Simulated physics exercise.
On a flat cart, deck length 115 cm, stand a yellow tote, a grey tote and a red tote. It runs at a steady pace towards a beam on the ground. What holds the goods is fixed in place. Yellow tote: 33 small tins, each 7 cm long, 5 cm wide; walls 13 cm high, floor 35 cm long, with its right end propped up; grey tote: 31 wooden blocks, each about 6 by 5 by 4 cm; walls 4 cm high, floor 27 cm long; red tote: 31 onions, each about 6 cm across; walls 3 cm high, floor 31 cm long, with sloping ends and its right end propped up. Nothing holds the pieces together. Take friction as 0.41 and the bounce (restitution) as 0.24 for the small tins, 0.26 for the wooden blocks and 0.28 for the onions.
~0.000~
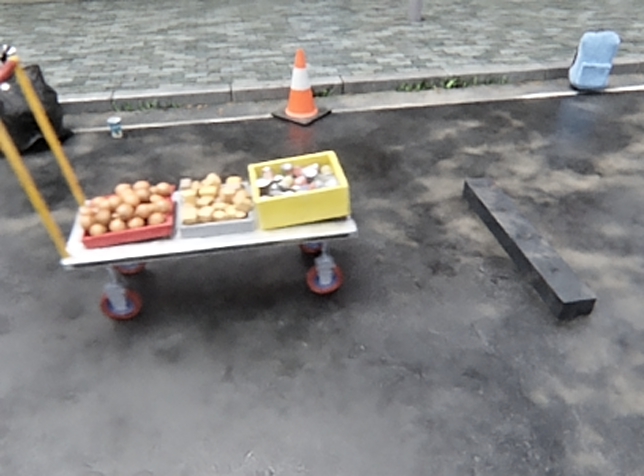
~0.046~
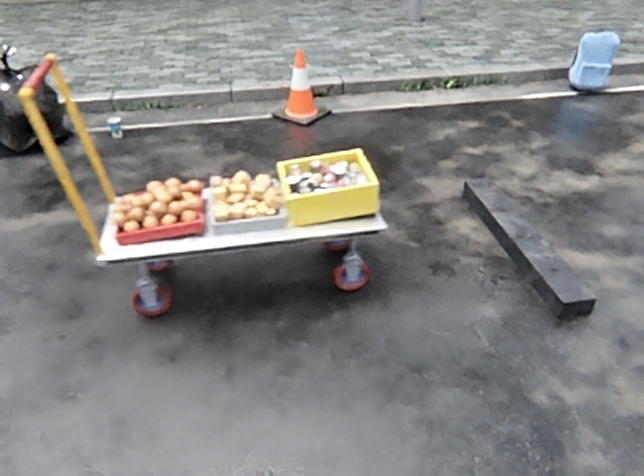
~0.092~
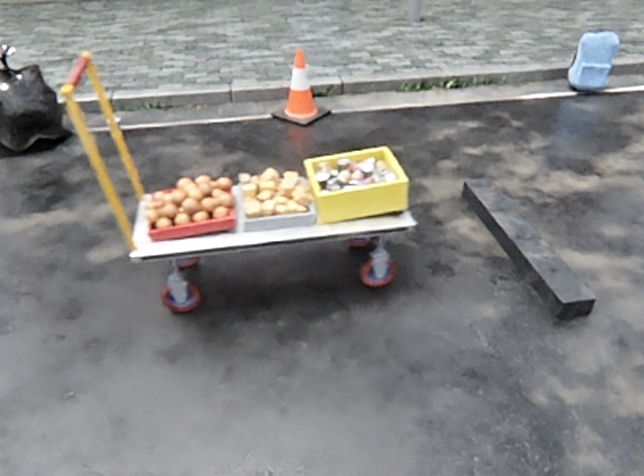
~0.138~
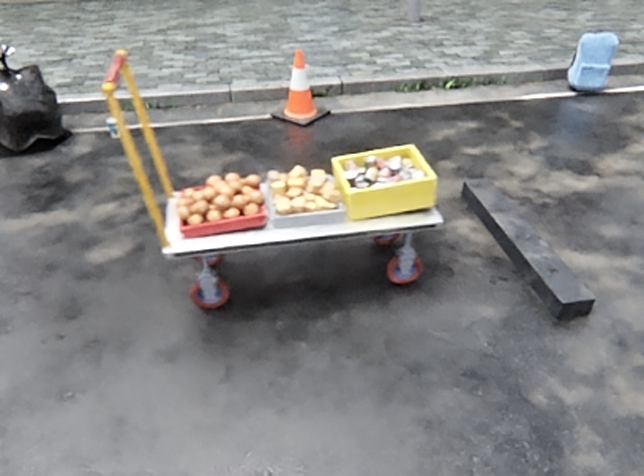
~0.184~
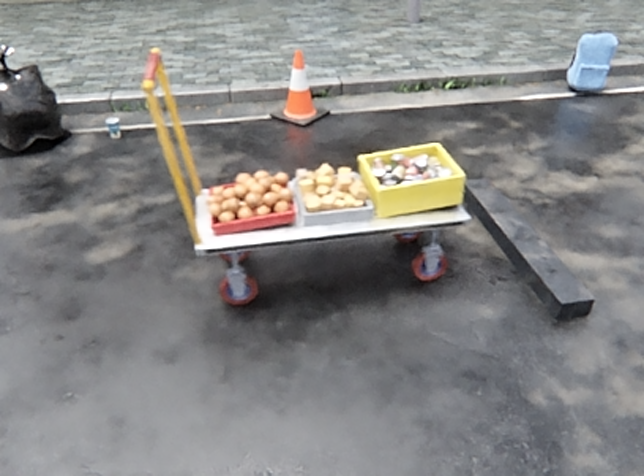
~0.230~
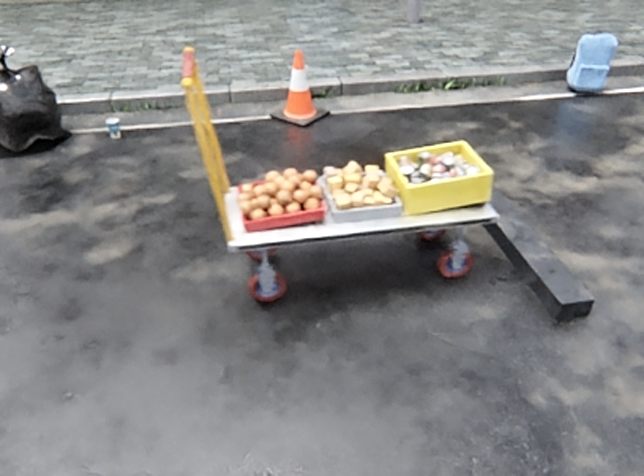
On wet asphalt beside a paved walkway, a flat cart with a yellow handle rolls steadily rightward past an orange cone, carrying red, grey and yellow totes of small items, drawing closer to a dark beam on the ground.
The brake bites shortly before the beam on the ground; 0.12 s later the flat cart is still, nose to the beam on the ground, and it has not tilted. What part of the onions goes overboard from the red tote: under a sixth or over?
Out of the red tote go over a sixth of the onions.
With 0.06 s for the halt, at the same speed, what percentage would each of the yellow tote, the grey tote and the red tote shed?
In that case yellow tote 10, grey tote 20, red tote 40 per cent.
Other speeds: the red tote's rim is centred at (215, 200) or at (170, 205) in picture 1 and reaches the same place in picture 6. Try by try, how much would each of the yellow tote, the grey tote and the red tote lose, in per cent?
Yellow tote 0 then 0, grey tote 0 then 20, red tote 10 then 30 per cent.
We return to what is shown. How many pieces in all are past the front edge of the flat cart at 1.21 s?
Roughly 0.
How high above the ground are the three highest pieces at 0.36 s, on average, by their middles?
Some 54 cm up.
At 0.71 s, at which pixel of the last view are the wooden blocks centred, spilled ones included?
At about (428, 188).
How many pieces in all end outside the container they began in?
About 14.
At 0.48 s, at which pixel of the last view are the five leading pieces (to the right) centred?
At about (517, 171).
After 0.26 s, the brake bites.
After 0.36 s, 0 of 33 out of the yellow tote, 0 of 31 out of the grey tote and 2 of 31 out of the red tote.
After 0.48 s, 0 of 33 out of the yellow tote, 3 of 31 out of the grey tote and 8 of 31 out of the red tote.
After 0.71 s, 0 of 33 out of the yellow tote, 4 of 31 out of the grey tote and 10 of 31 out of the red tote.
Final count (at 1.21 s), 0 of 33 out of the yellow tote, 4 of 31 out of the grey tote and 10 of 31 out of the red tote. Asked share, 10 of 31, 32 per cent.
